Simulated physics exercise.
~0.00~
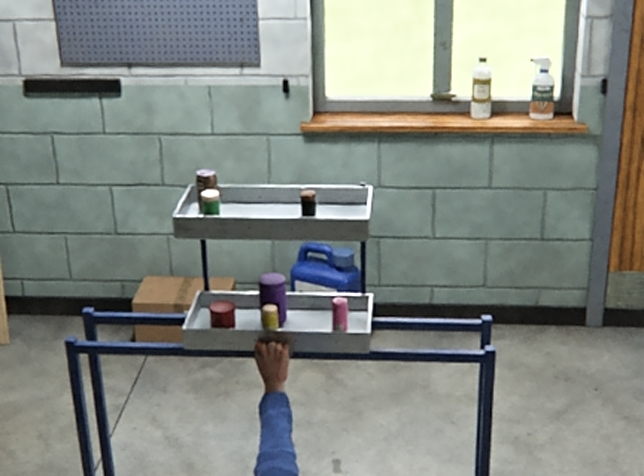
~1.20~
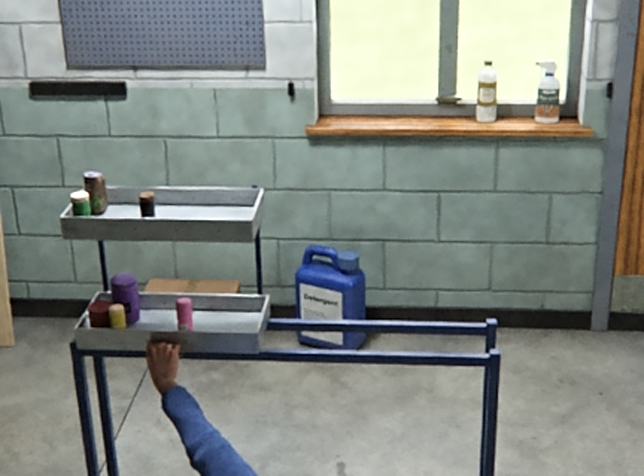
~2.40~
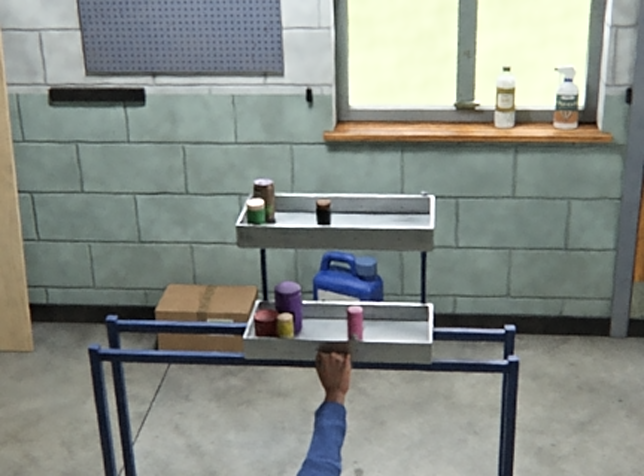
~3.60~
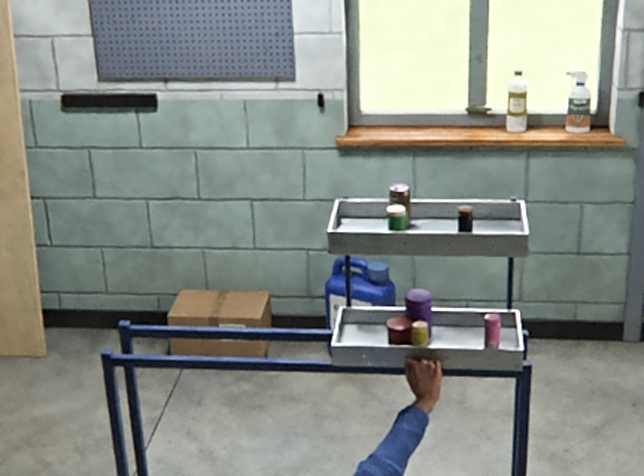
In a garage or workshop with pale green block walls, a two-tier tray holding small containers sits on a blue metal frame beneath a window, its lower tier gripped by a hand. The hand first moves the tray left to the end of the frame, leaving a blue jug in clear view behind it. It then slides the tray back to the right, past its starting position, and on to the right end. The containers stay upright throughout, though the brown can and green shaker above and the red tin below end up shifted within their tiers, the hand still at the front edge.
